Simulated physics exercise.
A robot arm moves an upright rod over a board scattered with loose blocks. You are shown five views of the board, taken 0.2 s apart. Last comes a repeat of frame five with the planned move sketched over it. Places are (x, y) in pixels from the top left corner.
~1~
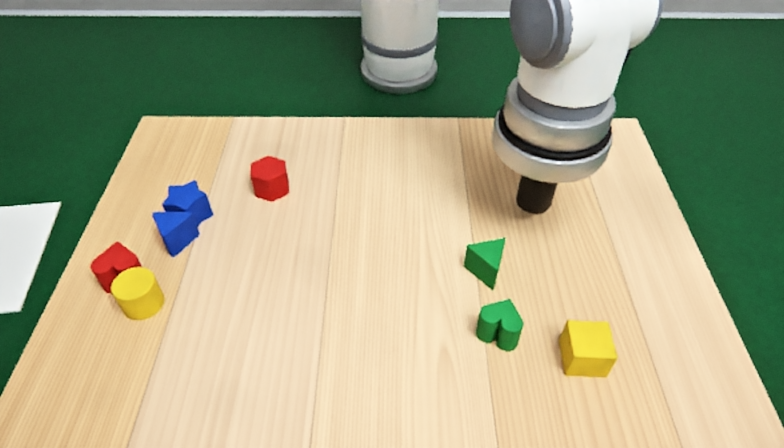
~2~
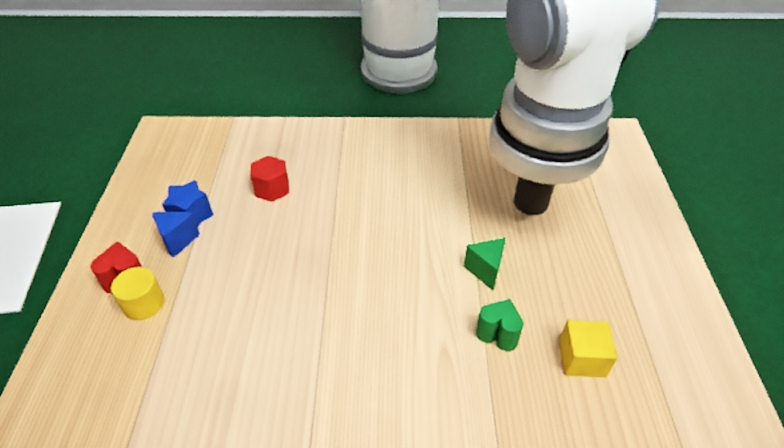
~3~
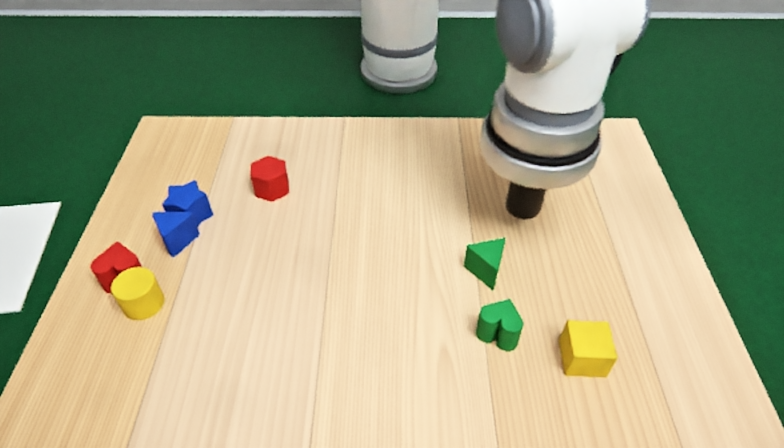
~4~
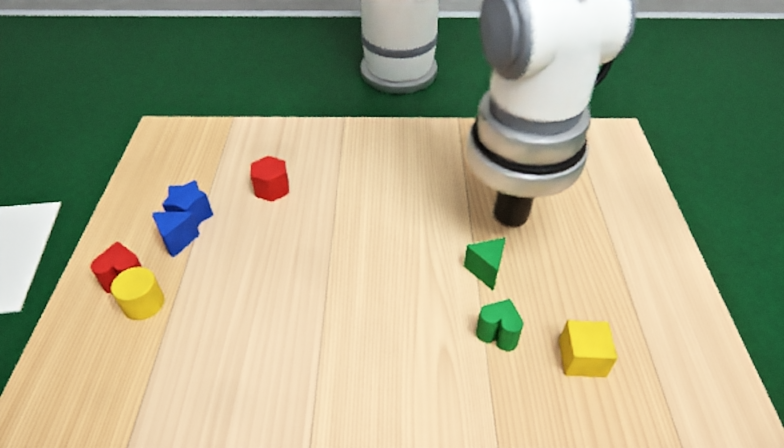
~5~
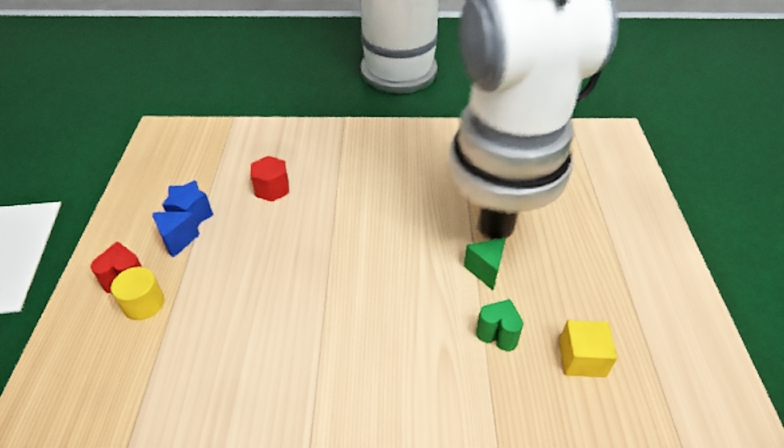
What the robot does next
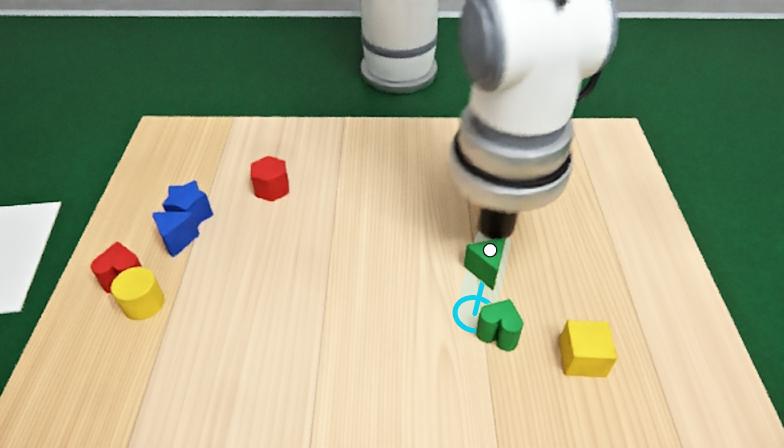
At first, a robot arm holds a dark upright rod over the right side of a wooden board scattered with red, blue, yellow and green blocks. The arm then shifts the rod a short way left and toward the viewer, until its tip is beside the green triangular block, while every block stays still.
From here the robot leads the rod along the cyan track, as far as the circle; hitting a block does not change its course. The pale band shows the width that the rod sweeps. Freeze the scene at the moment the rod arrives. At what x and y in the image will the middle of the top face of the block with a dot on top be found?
I'd place it at (468, 322), taking the centre of its top.
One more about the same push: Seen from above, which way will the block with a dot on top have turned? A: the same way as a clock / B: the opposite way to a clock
It's A.
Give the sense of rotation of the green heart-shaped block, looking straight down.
It spins against the clock.
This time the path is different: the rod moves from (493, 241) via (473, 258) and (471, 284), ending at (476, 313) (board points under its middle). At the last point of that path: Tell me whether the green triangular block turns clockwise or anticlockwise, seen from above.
Turns anticlockwise.
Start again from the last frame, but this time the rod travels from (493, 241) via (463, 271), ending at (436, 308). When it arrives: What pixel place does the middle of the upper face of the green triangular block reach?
I predict (489, 275).
Path on the board, from (493, 241) directly to (475, 314); the dot is on the green triangular block.
What follows on the original path. Halfway along, rod (487, 264); green triangular block (486, 281), turned 25° clockwise.
At the end, rod (477, 302); green triangular block (468, 322), turned 20° clockwise; green heart-shaped block (505, 324), turned 35° anticlockwise; yellow square block in place.
